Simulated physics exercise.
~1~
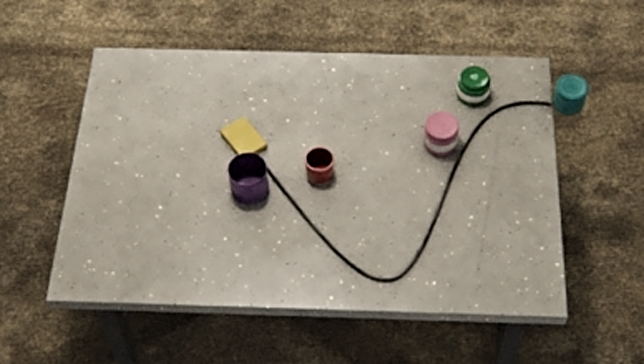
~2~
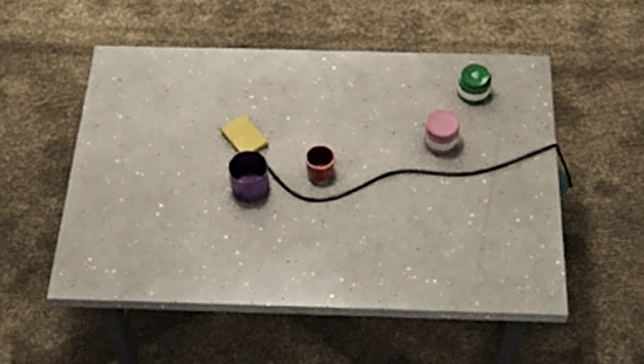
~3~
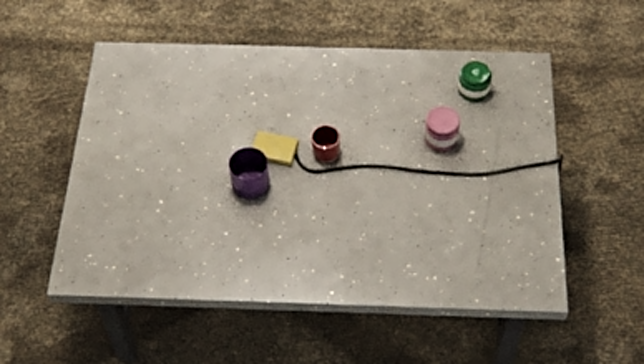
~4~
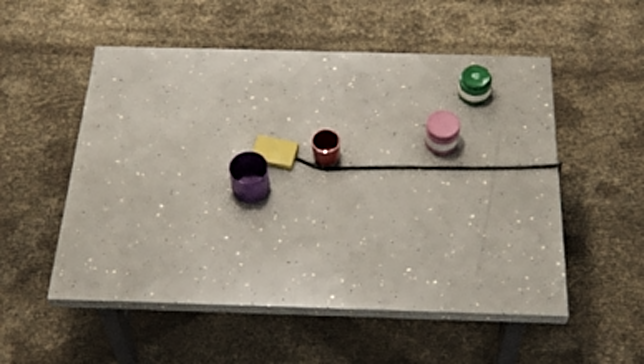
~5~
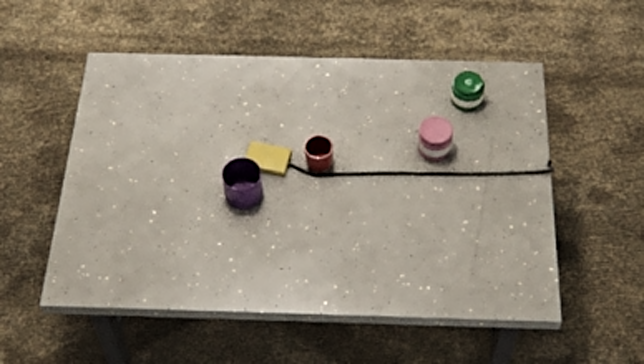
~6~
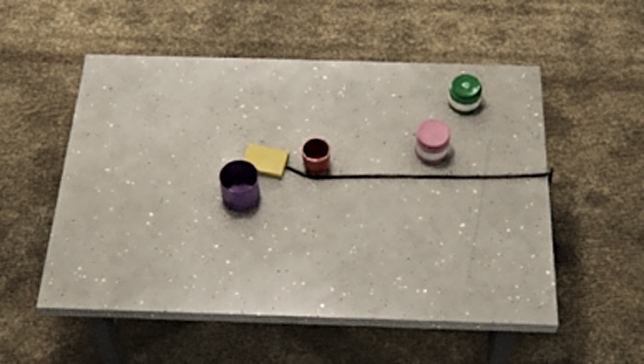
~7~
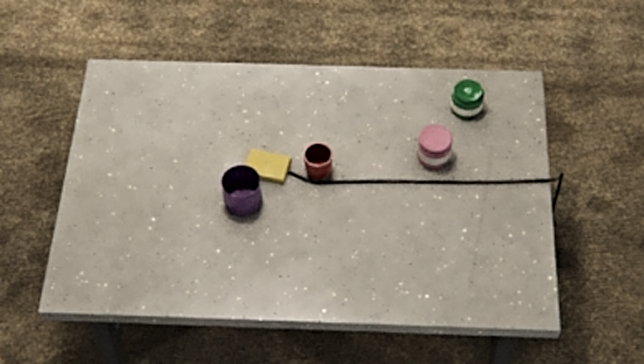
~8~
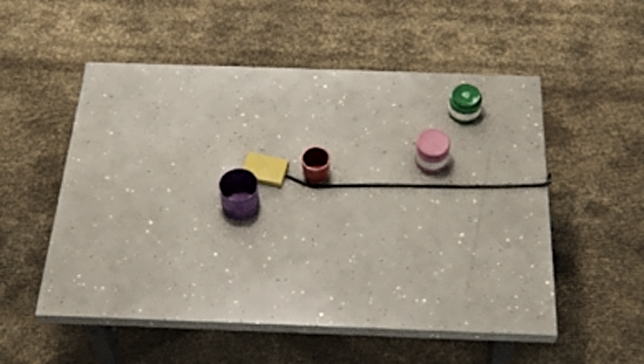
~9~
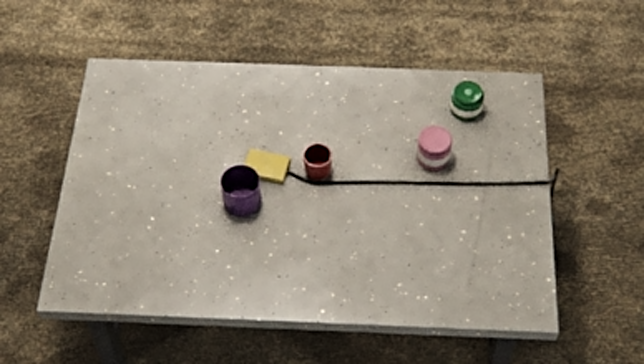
Teal object dropping off a desk's right edge, its black cable pulling taut, nudging a red mug and dragging a yellow block rightward before settling.
